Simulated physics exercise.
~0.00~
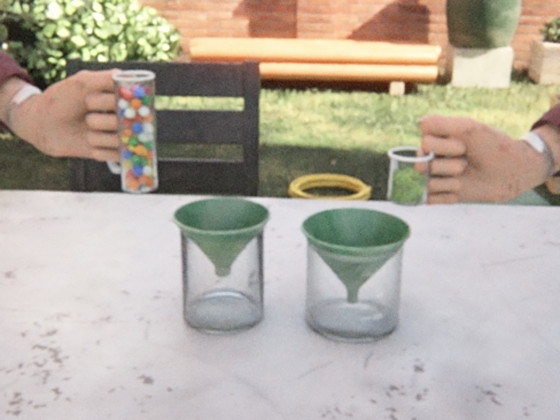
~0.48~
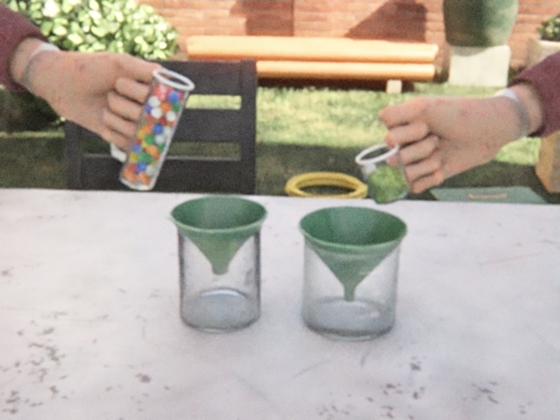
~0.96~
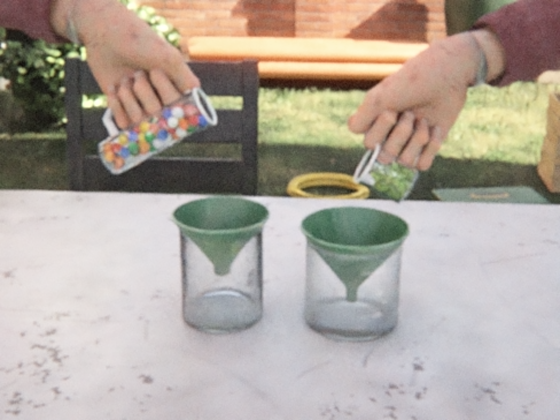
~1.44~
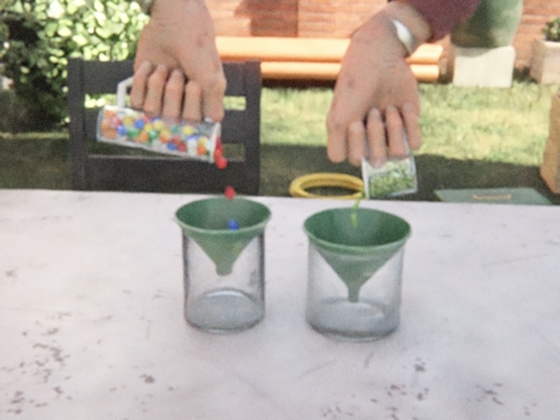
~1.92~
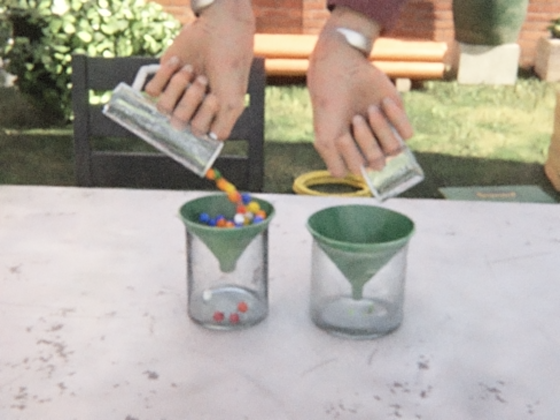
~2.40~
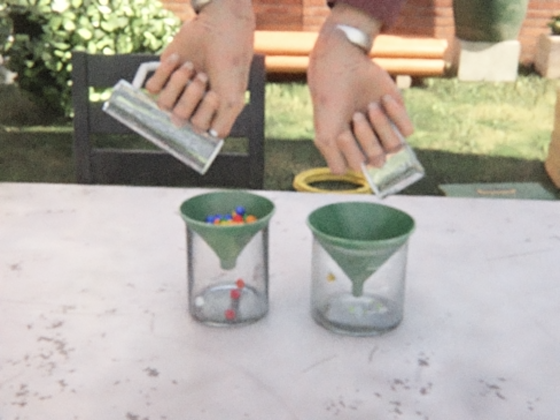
At the start, two hands hold upright clear cups, the left one full of colourful beads and the right one smaller, above a pale table with two green funnels set in glass jars. The hands tip the cups inward until they lie on their sides, with nothing spilling yet. Then a few beads drop from the left cup while green bits trickle from the right. The cups turn further over and empty into the funnels. At the end, a few beads sit in the left jar, but most stay jammed in its funnel, and the right funnel clogs too, its jar almost empty.
